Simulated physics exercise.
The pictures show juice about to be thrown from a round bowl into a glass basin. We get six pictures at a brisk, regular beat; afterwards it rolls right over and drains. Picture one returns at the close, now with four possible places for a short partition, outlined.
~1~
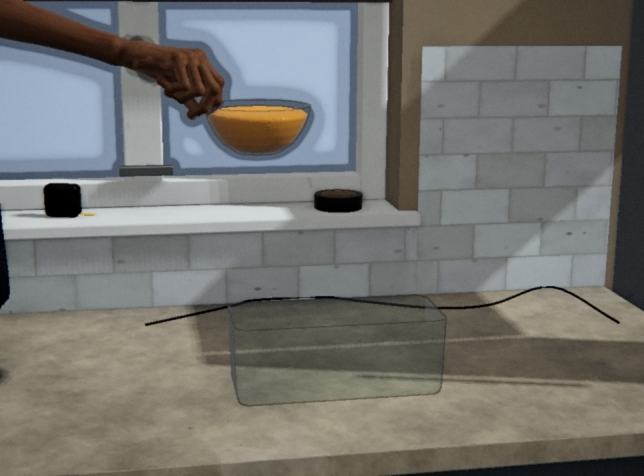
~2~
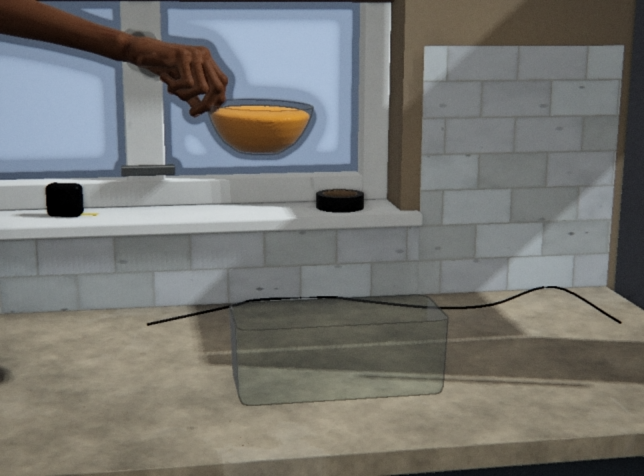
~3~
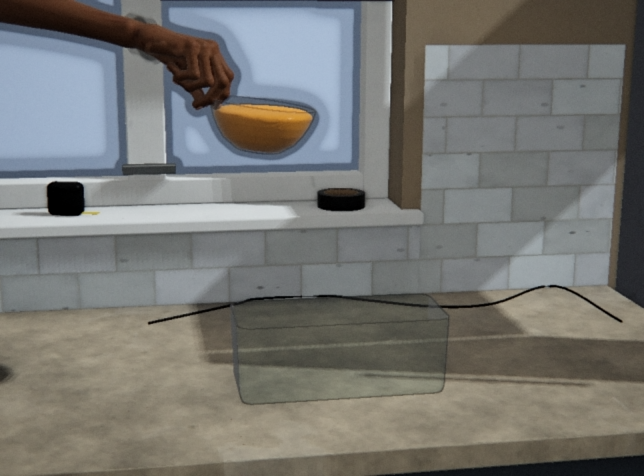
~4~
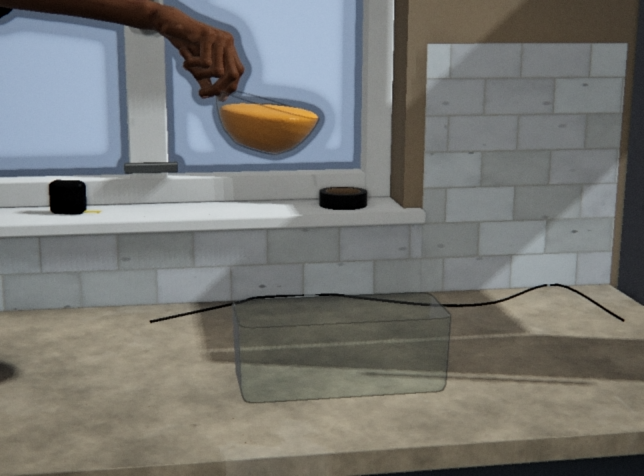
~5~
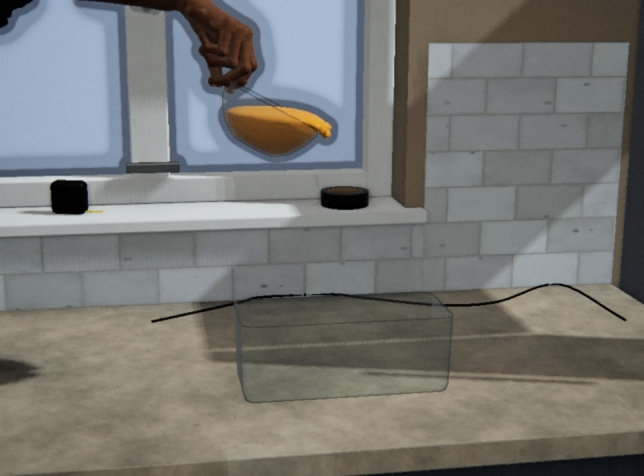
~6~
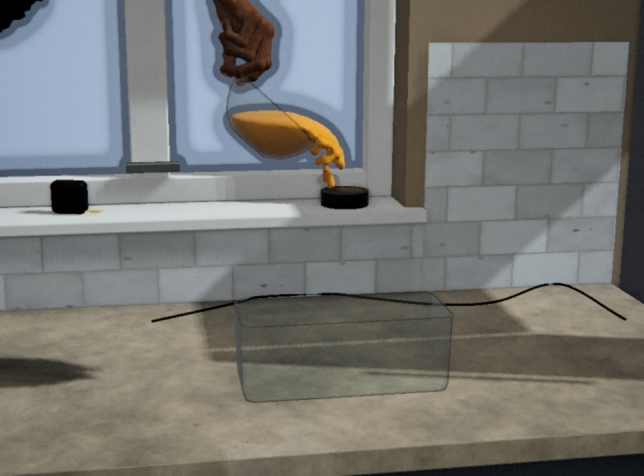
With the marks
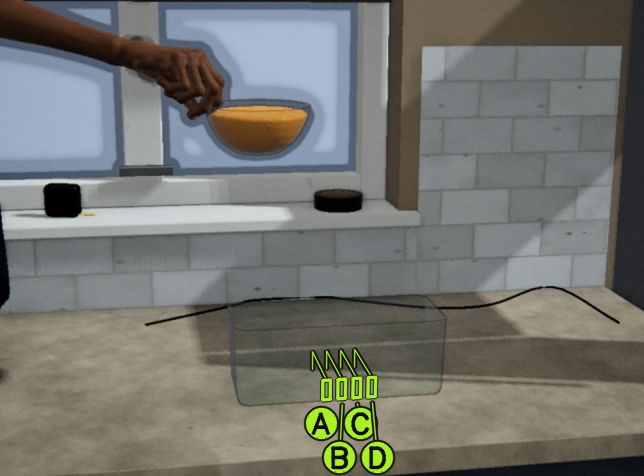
The footage shows a hand holding a round bowl of orange juice above a clear glass basin on a counter, keeping it nearly level, then tilting it rightward until juice runs over the lip in a short stream.
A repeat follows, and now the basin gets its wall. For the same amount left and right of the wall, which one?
Best: D.
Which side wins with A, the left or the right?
More ends on the right.
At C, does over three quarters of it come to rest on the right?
No.
On the marked copy, A at (327, 405); B at (342, 404); C at (357, 403); D at (372, 402).
If A is chosen, about 19 % ends left of the wall and 78 % right of it; 3 % is lost outside.
If B is chosen, about 28 % ends left of the wall and 69 % right of it; 3 % is lost outside.
If C is chosen, about 36 % ends left of the wall and 61 % right of it; 3 % is lost outside.
If D is chosen, about 50 % ends left of the wall and 46 % right of it; 3 % is lost outside.
